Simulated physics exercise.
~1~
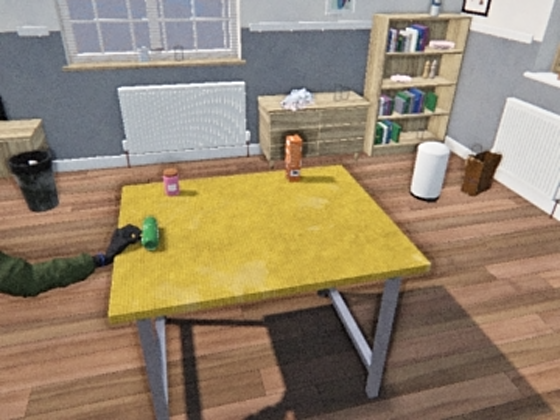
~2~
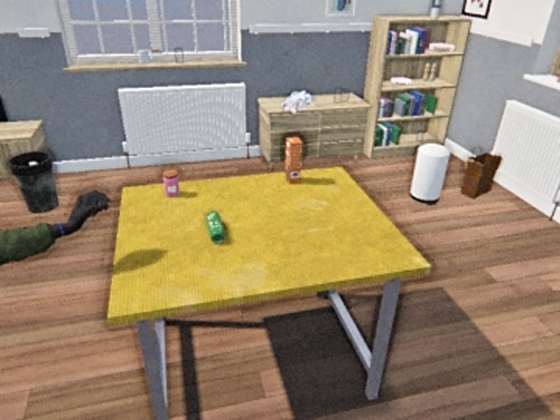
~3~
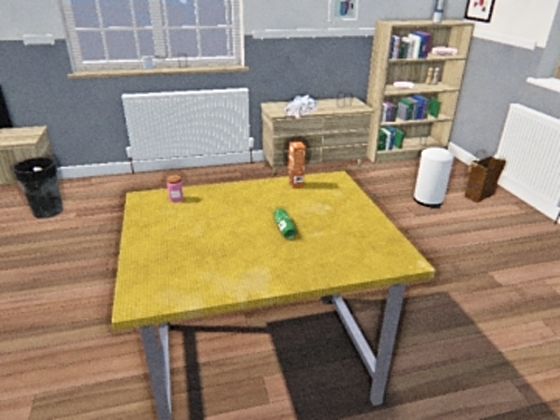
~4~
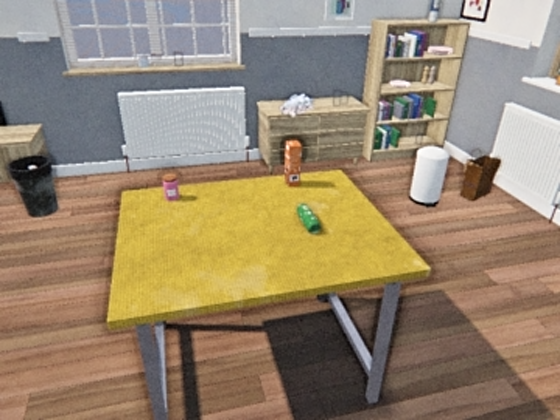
In a grey-walled room, a gloved hand releasing a green can that rolls right across a yellow table, ending still on top.
